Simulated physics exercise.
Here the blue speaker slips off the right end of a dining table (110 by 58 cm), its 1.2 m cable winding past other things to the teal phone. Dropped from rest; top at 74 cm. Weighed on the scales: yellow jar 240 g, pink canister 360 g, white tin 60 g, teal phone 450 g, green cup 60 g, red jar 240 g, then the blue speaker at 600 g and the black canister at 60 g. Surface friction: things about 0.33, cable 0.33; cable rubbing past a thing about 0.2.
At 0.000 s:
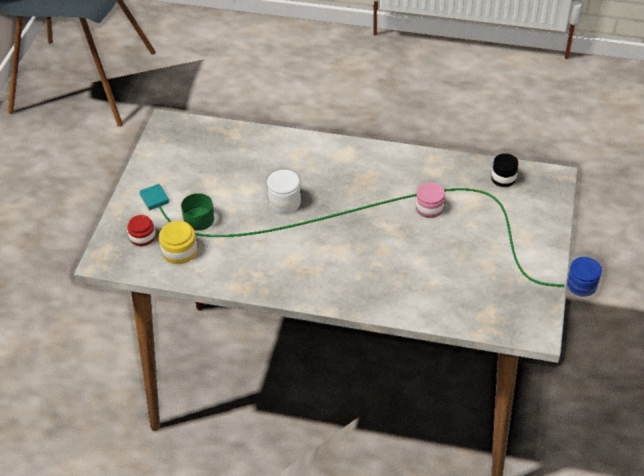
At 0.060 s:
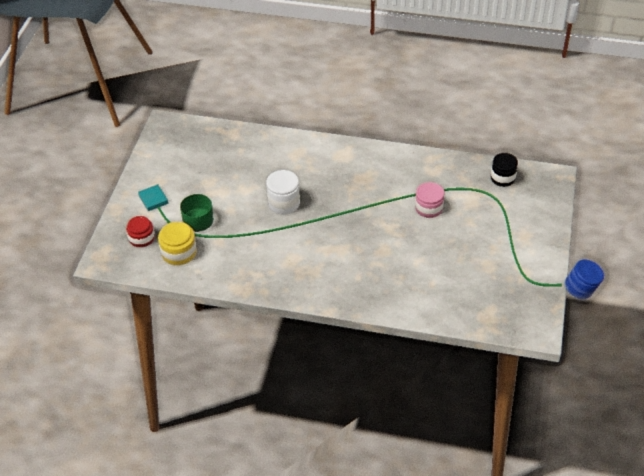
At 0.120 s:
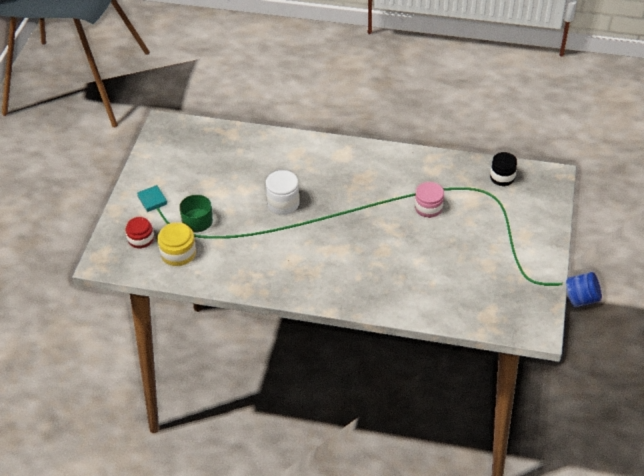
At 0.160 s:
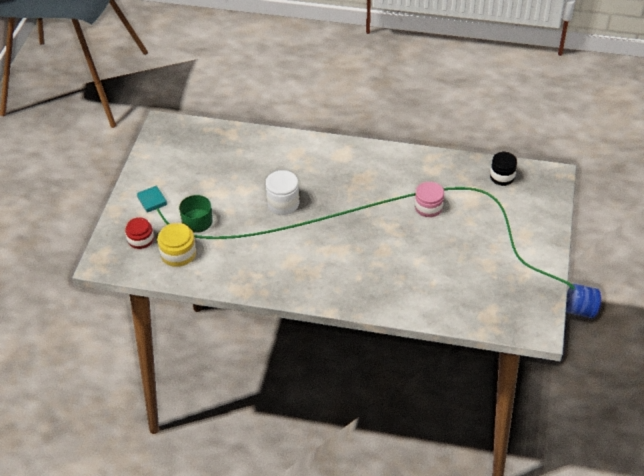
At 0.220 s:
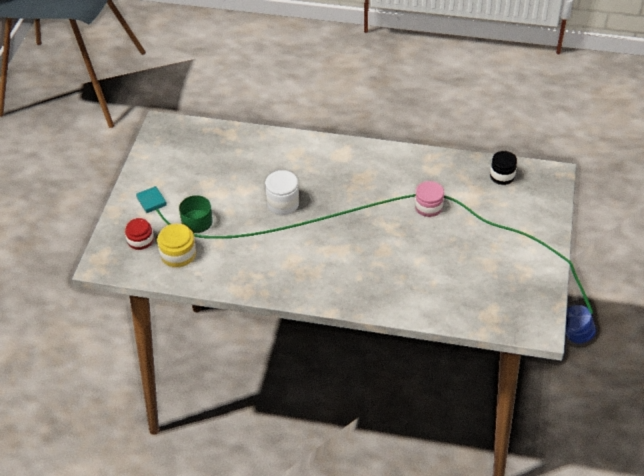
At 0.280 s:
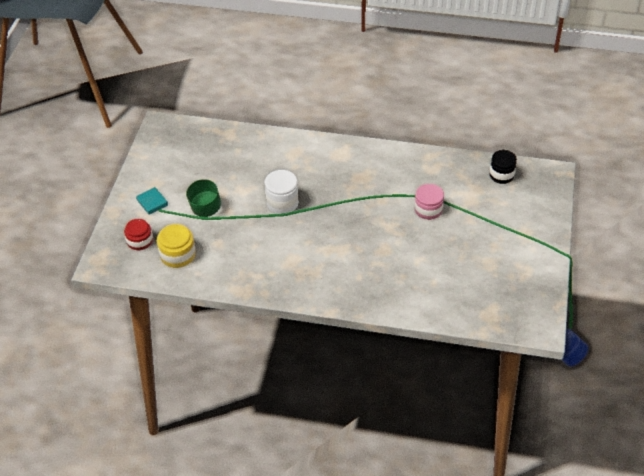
Blue speaker tipping off the right table edge and dropping beside it, pulling the green cable straighter and shifting the green cup.
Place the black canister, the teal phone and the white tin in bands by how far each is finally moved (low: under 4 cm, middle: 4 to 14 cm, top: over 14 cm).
Black canister: Low; teal phone: Top; white tin: Middle.
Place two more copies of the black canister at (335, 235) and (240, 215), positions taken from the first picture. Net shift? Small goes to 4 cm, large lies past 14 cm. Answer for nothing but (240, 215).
There it moves a long way.
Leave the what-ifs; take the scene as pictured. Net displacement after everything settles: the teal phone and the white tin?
For the teal phone it's 60 cm, while the white tin comes to 10 cm.
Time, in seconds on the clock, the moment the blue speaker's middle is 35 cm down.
Near 0.38 seconds.
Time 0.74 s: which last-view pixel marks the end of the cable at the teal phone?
Approximate position: (339, 220).
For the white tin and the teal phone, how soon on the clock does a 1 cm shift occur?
About: White tin 0.32 s, teal phone 0.30 s.
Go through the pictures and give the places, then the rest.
The first frame shows black canister (506, 161); teal phone (154, 195); white tin (283, 181); cable runs through (521, 269) (491, 196) (389, 201) (294, 225).
The second frame shows blue speaker (587, 271); cable runs through (520, 269) (389, 201).
The third frame shows blue speaker (584, 289); cable runs through (520, 268) (388, 201).
The fourth frame shows blue speaker (583, 301); cable runs through (529, 266) (388, 201).
The fifth frame shows blue speaker (579, 324); cable runs through (573, 270) (390, 200).
The sixth frame shows black canister (504, 158); teal phone (152, 199); white tin (281, 181); cable runs through (512, 231) (412, 196) (313, 209).
After 0.5 s, the cable's tail end at (239, 201); teal phone 18 cm off its start, white tin 10 cm off its start, green cup 40 cm off its start.
After 0.7 s, the cable's tail end at (339, 220); teal phone 42 cm off its start, white tin 11 cm off its start, green cup over the edge.
After 1.0 s, the cable's tail end at (419, 224); teal phone 61 cm off its start at (404, 220), white tin 11 cm off its start at (287, 150), green cup over the edge.
After 1.2 s, the cable's tail end at (436, 225); teal phone 65 cm off its start, white tin 11 cm off its start, green cup over the edge.
After 2.4 s, the cable's tail end at (436, 225); teal phone 65 cm off its start at (421, 222), white tin 11 cm off its start at (287, 150), black canister 0 cm off its start at (505, 158), green cup over the edge.
